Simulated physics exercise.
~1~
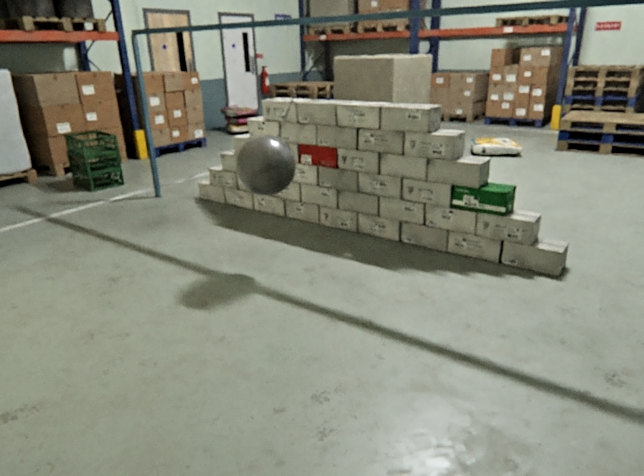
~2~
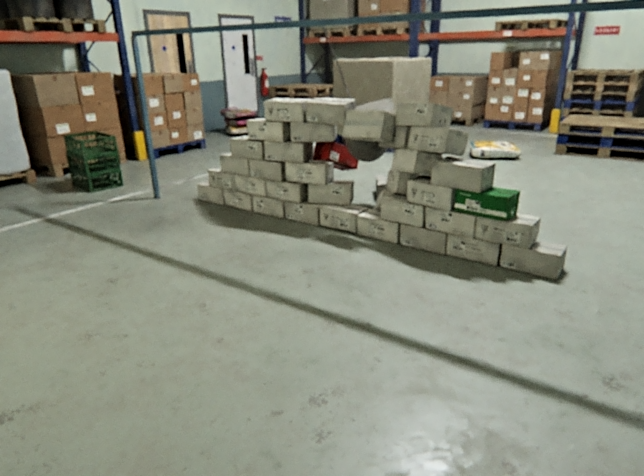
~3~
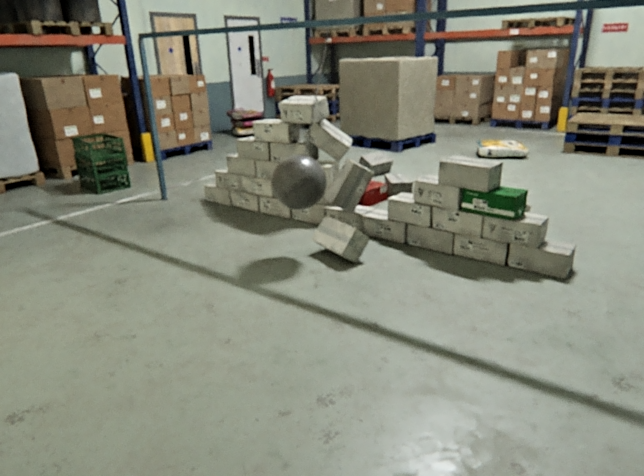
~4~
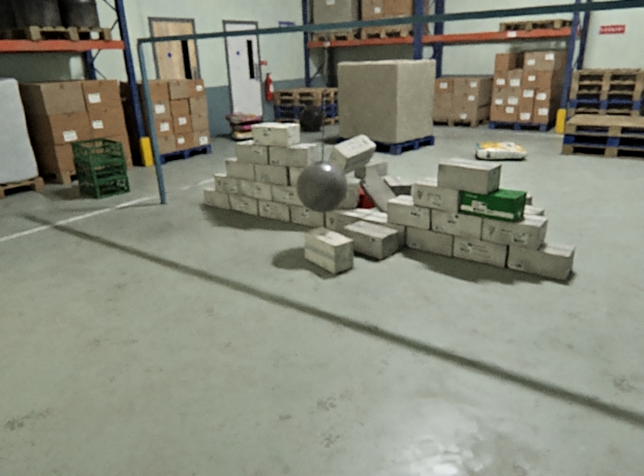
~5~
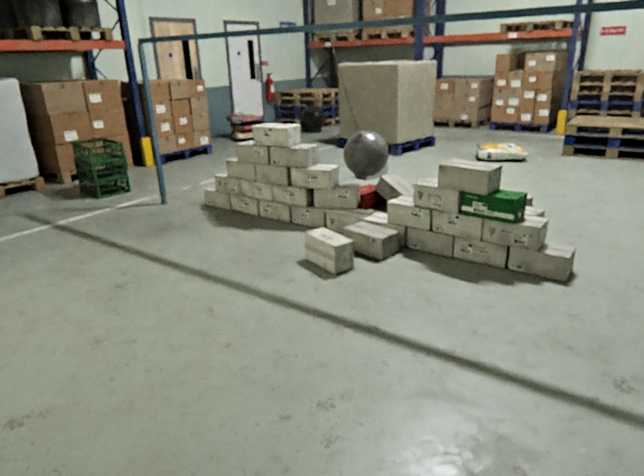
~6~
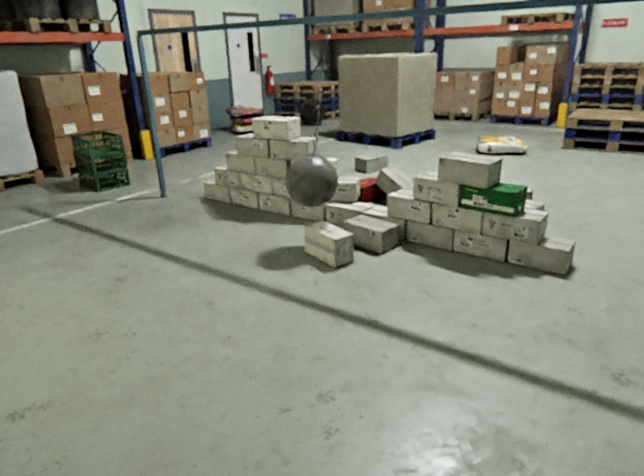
We see a grey ball swing into a stepped wall of pale blocks in a warehouse, knocking out the middle and toppling a red block. The ball keeps swinging over the gap between two standing ends, with the green block still on the right stack and fallen blocks around.
